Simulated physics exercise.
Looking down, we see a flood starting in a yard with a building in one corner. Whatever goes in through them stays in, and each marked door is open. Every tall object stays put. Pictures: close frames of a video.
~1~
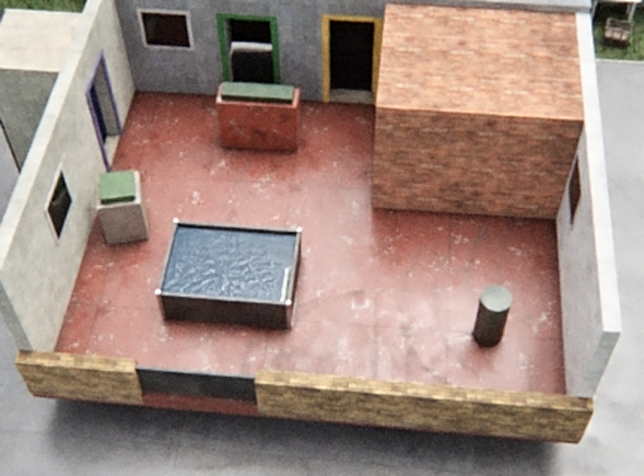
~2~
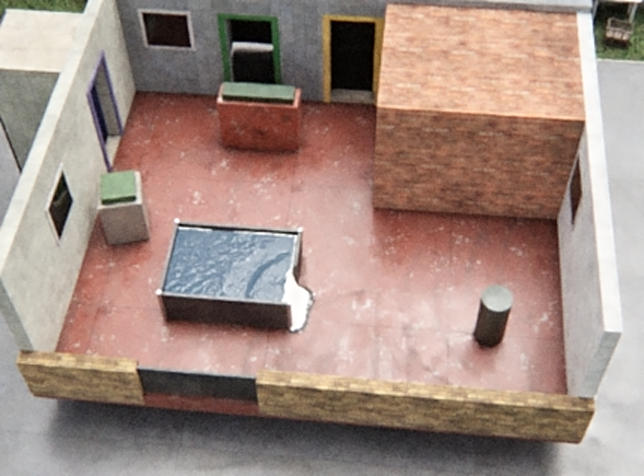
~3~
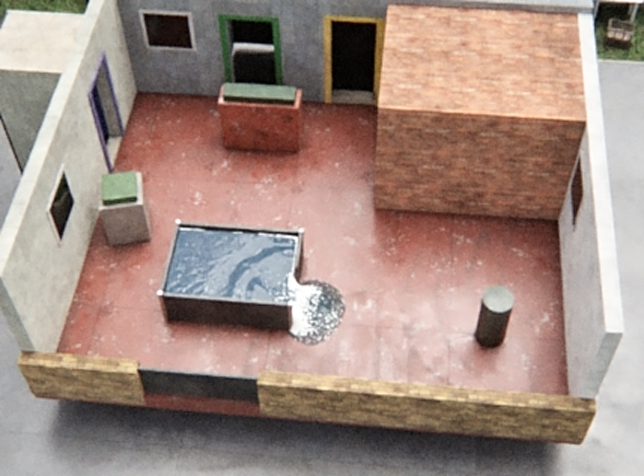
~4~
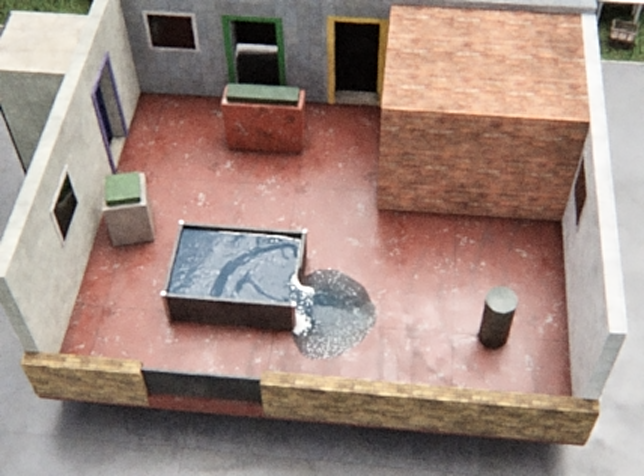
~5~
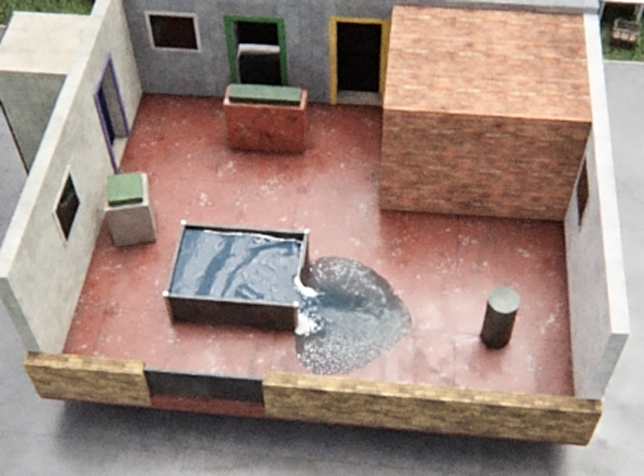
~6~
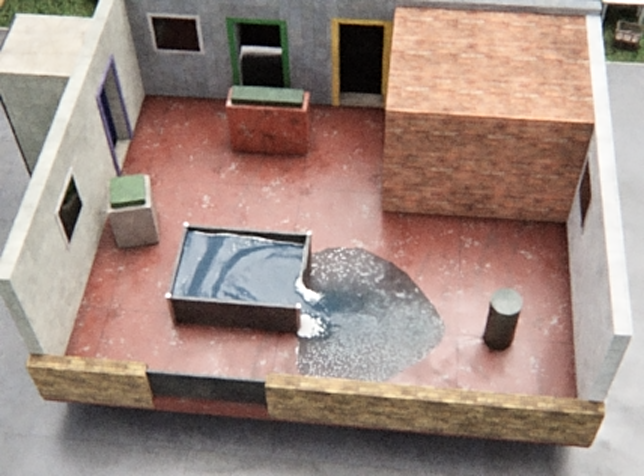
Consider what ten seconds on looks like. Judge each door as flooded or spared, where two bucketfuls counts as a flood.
The blue door is spared, the green door is spared, the yellow door is spared.
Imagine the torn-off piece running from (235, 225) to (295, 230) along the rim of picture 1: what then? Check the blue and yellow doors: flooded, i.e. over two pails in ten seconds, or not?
Turns out the blue one gets past it, while the yellow one gets past it.
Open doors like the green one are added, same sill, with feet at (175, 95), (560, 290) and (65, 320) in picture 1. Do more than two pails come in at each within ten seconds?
Below, above, below.
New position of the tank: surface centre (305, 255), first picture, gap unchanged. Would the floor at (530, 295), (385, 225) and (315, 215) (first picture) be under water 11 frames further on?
Going through the three places: In the spill, out of reach, out of reach.
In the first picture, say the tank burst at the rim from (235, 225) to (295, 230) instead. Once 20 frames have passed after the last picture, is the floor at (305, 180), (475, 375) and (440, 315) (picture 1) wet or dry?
Submerged, bone-dry, bone-dry.
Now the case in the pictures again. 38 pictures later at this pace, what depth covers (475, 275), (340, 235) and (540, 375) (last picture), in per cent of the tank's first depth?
In order: About 12, 8 and 16 in a hundred.
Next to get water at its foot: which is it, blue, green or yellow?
First comes the blue one.
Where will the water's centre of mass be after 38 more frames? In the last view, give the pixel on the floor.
My guess is about (391, 297).
A moment on, water covers 25 % of the floor; the blue door not reached, the green door not reached, the yellow door not reached.
Next, water covers 35 % of the floor; the blue door not reached, the green door not reached, the yellow door not reached.
Then, water covers 35 % of the floor; the blue door not reached, the green door not reached, the yellow door not reached.
Later, water covers 40 % of the floor; the blue door not reached, the green door not reached, the yellow door not reached.
In the end, water covers 70 % of the floor; the blue door wet at the sill, nothing in, the green door not reached, the yellow door not reached.
